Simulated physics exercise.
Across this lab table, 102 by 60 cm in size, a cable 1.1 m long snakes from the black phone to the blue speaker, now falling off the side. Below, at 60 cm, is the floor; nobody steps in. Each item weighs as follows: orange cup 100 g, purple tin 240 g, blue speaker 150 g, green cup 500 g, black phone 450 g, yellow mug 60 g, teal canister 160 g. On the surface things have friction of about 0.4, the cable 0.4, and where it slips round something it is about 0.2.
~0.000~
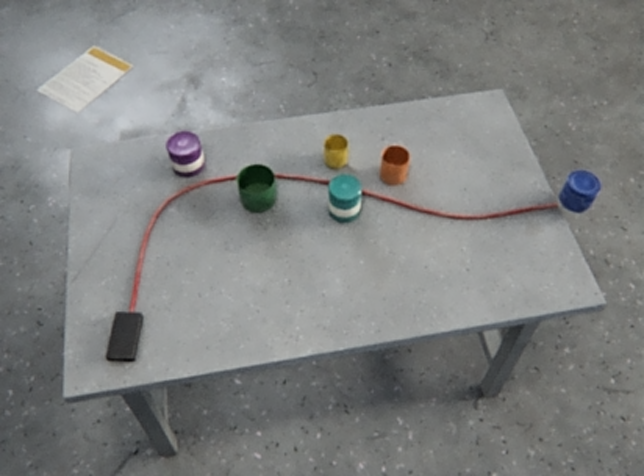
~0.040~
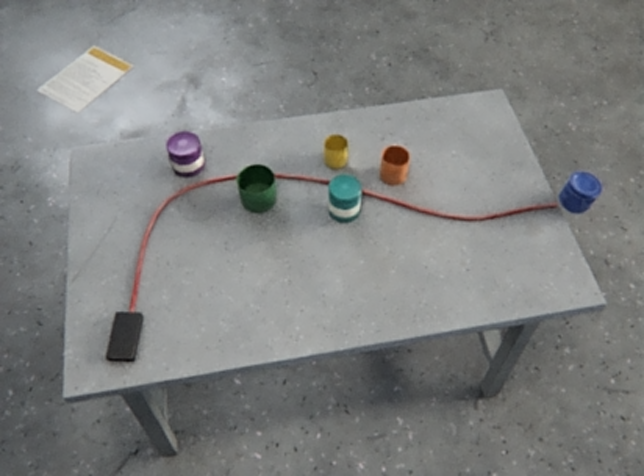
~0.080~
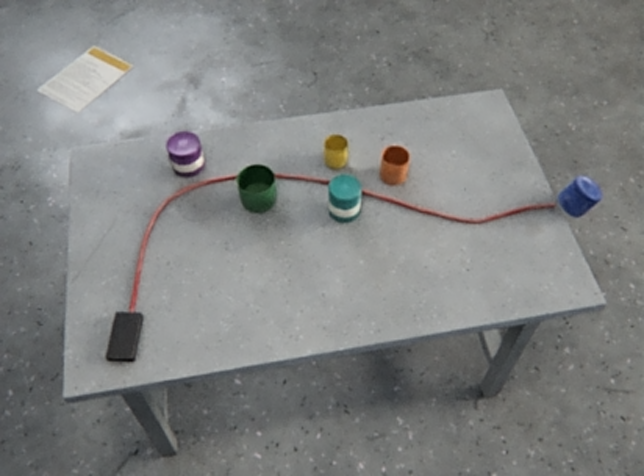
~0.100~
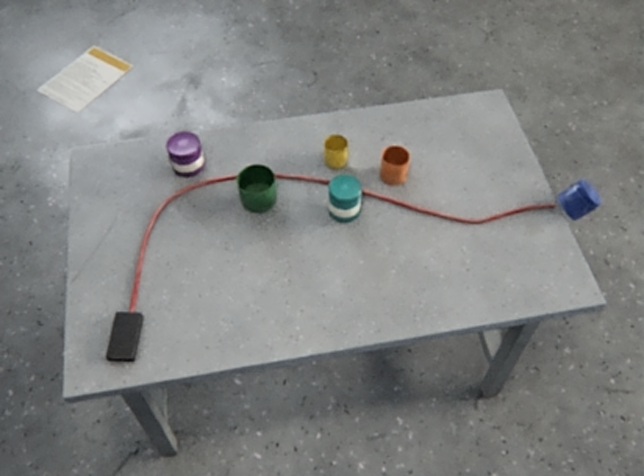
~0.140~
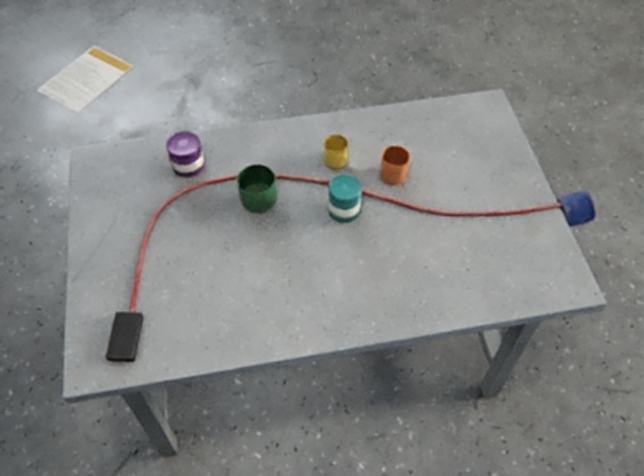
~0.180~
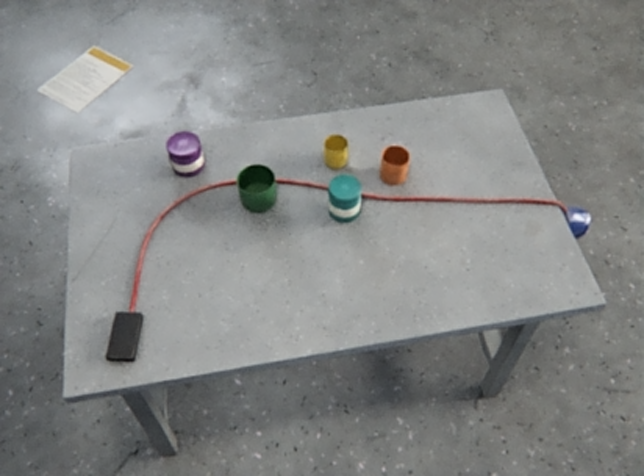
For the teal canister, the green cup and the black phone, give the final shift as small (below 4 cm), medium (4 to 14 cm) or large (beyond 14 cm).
Shifts - the teal canister small, the green cup small, the black phone small.
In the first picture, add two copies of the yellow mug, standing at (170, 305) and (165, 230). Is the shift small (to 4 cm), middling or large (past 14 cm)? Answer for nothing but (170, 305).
There it moves only a bit.
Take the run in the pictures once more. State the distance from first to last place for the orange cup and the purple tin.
In the end the orange cup has moved about 0 cm, while the purple tin has moved about 0 cm.
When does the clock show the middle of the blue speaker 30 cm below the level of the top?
About: Not at all.
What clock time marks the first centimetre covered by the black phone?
For the black phone, not at all.
By 0.4 s, the cable's tail end at (136, 312); blue speaker over the edge.
By 0.7 s, the cable's tail end at (136, 312); blue speaker over the edge.
By 0.9 s, the cable's tail end at (136, 312); blue speaker over the edge.
By 1.2 s, the cable's tail end at (136, 312); blue speaker over the edge.
By 2.4 s, the cable's tail end at (136, 312); black phone 1 cm off its start at (127, 333), green cup 0 cm off its start at (257, 179), teal canister 0 cm off its start at (345, 187), blue speaker over the edge.
